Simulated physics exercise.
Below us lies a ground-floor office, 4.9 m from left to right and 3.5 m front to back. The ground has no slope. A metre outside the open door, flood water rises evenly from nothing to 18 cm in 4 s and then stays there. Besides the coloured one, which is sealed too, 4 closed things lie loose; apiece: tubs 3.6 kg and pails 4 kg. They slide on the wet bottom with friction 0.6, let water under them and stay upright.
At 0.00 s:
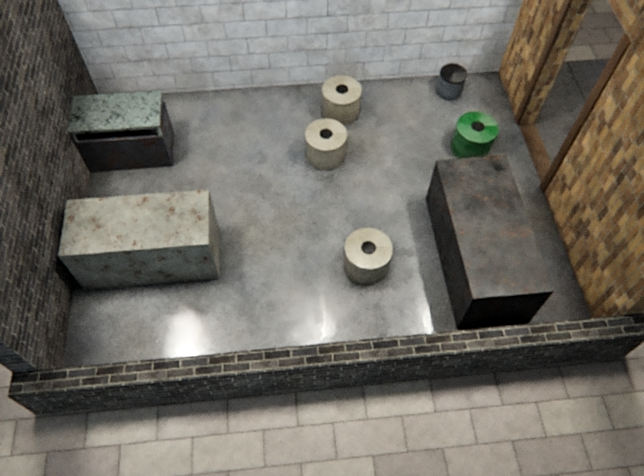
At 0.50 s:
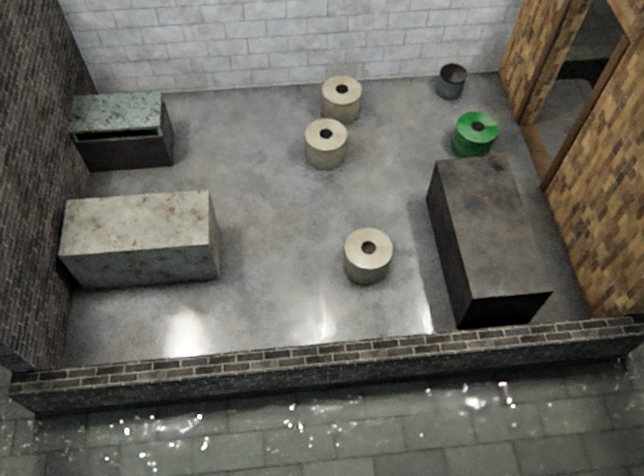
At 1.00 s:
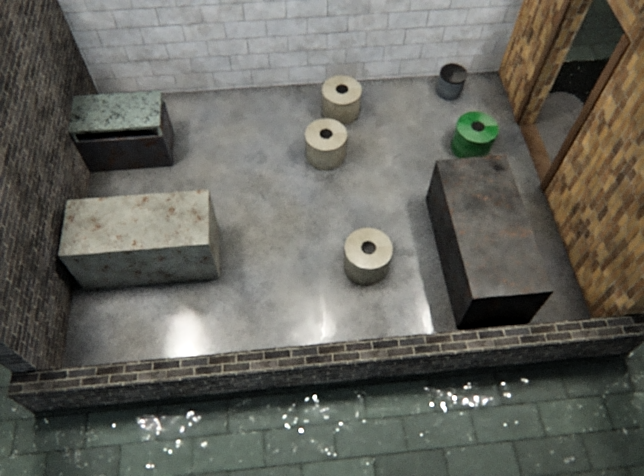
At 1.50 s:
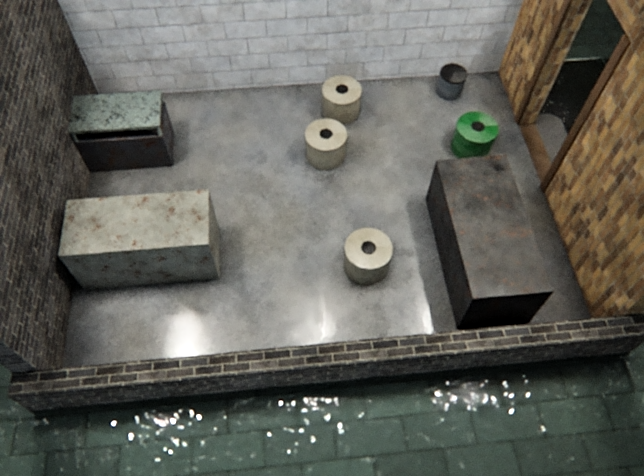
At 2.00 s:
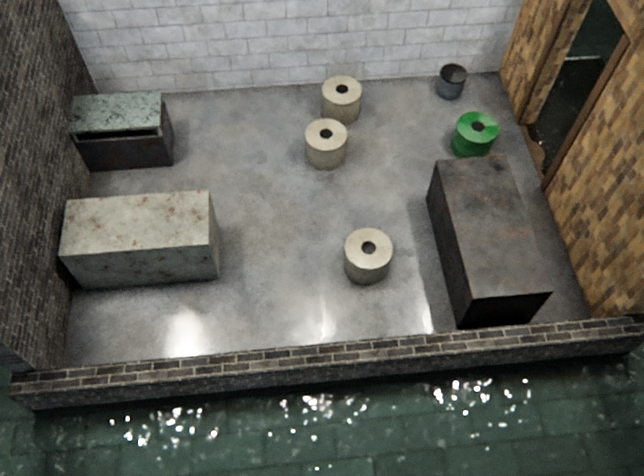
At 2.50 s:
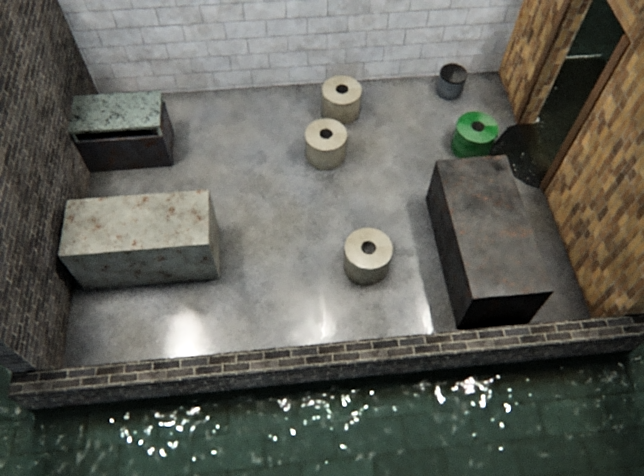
Dark water spreads and deepens outside the walled room, then enters through the doorway at right.
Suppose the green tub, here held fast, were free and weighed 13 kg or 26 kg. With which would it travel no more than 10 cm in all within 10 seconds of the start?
For it, only the higher weight holds it.
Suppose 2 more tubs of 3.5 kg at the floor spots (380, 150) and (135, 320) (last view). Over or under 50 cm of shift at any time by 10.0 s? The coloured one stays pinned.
In turn: More, short of it.
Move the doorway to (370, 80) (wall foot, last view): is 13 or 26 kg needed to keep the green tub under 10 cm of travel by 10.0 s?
Then the lower weight is enough.
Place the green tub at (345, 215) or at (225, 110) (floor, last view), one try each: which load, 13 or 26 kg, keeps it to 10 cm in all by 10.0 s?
In turn: Either load holds; either load holds.
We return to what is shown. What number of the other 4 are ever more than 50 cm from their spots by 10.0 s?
I count 3.
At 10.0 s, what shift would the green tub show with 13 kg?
Roughly 120 cm.
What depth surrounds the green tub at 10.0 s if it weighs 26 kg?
Roughly 8 cm.
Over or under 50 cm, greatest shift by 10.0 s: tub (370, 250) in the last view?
It is under.
After 3.5 s the green tub would be 0 cm from its start with 13 kg and 0 cm from its start with 26 kg; 5 cm of water round it then.
After 4.5 s the green tub would be 22 cm from its start with 13 kg and 0 cm from its start with 26 kg; 7 cm of water round it then.
After 7.0 s the green tub would be 71 cm from its start with 13 kg and 0 cm from its start with 26 kg; 6 cm of water round it then.
After 10.0 s the green tub would be 113 cm from its start with 13 kg and 0 cm from its start with 26 kg; 8 cm of water round it then.
